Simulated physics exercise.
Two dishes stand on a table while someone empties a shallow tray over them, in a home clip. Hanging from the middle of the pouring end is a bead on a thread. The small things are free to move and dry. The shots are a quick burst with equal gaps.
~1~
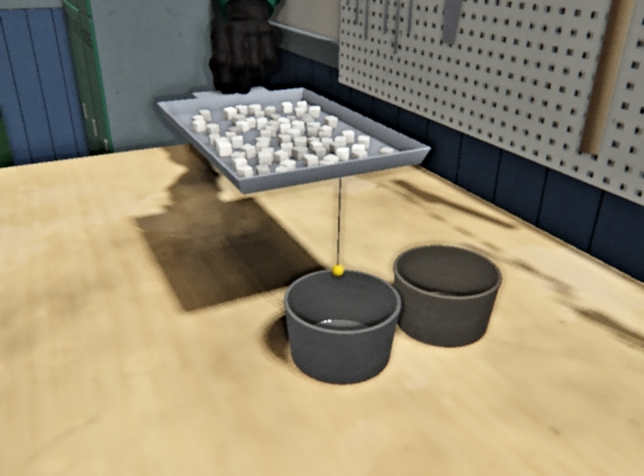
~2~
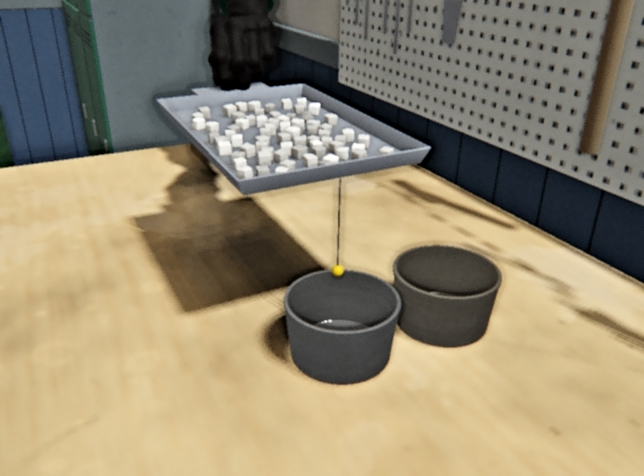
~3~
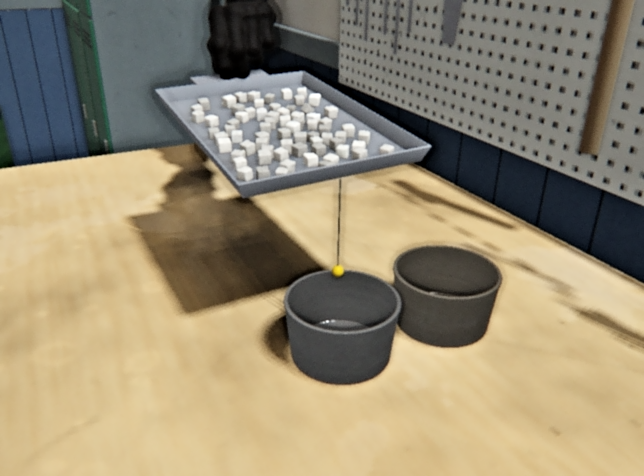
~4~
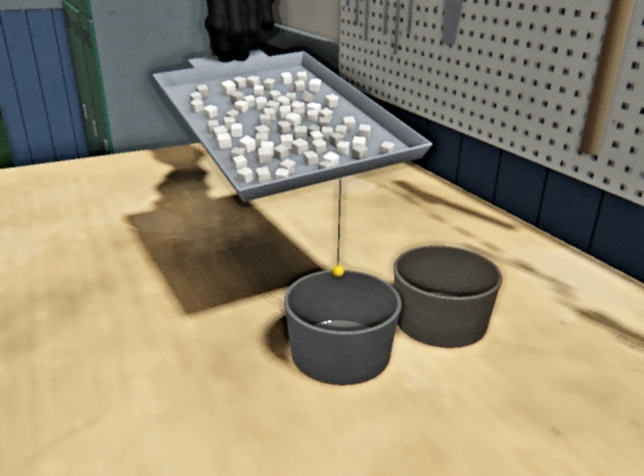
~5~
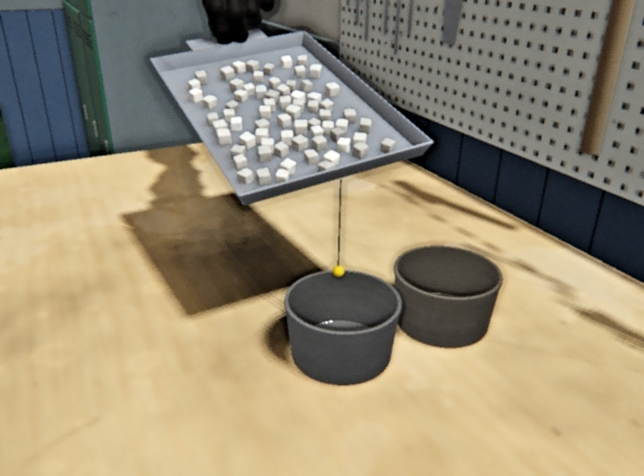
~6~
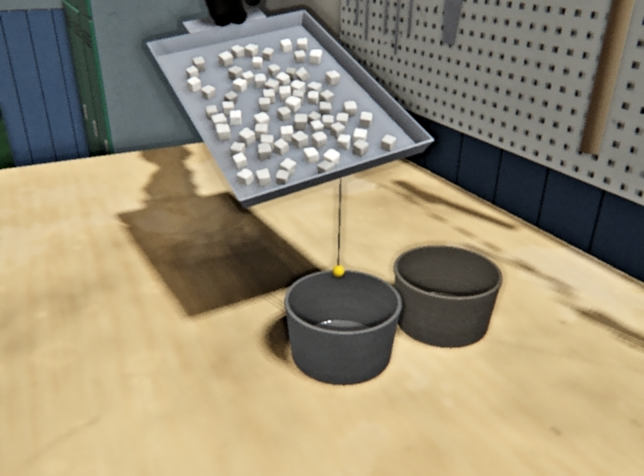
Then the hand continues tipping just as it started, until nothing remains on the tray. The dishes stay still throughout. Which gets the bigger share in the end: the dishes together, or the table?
Mostly wasted.
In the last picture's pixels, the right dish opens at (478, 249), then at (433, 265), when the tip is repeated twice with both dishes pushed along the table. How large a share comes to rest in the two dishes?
0 %, then 20 %.
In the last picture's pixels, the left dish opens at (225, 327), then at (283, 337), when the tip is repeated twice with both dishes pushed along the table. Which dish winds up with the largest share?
In turn: The left-side dish; the left-side dish.
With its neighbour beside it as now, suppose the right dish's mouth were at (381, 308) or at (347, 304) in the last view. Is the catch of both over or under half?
At place one the greater share; at place two the greater share.
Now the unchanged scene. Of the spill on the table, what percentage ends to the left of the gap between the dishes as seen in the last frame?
Roughly 90 percent.
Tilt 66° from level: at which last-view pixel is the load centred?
I'd mark the middle close to (286, 144).
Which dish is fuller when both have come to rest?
The one in question is the left-side one.
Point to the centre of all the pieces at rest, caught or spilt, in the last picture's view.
Once nothing moves, the middle sits near (285, 387).
Shortly afterwards, tray tipped steeply; the whole lot on the tray.
Next, tray tipped past a quarter turn; all but a few on the tray; only a few in the left dish; only a few outside both.
Some moments later, tray tipped past a quarter turn; near a quarter in the left dish; the bulk outside both.
In the end, tray tipped past a quarter turn; near a quarter in the left dish; none at all in the right dish; the bulk outside both.
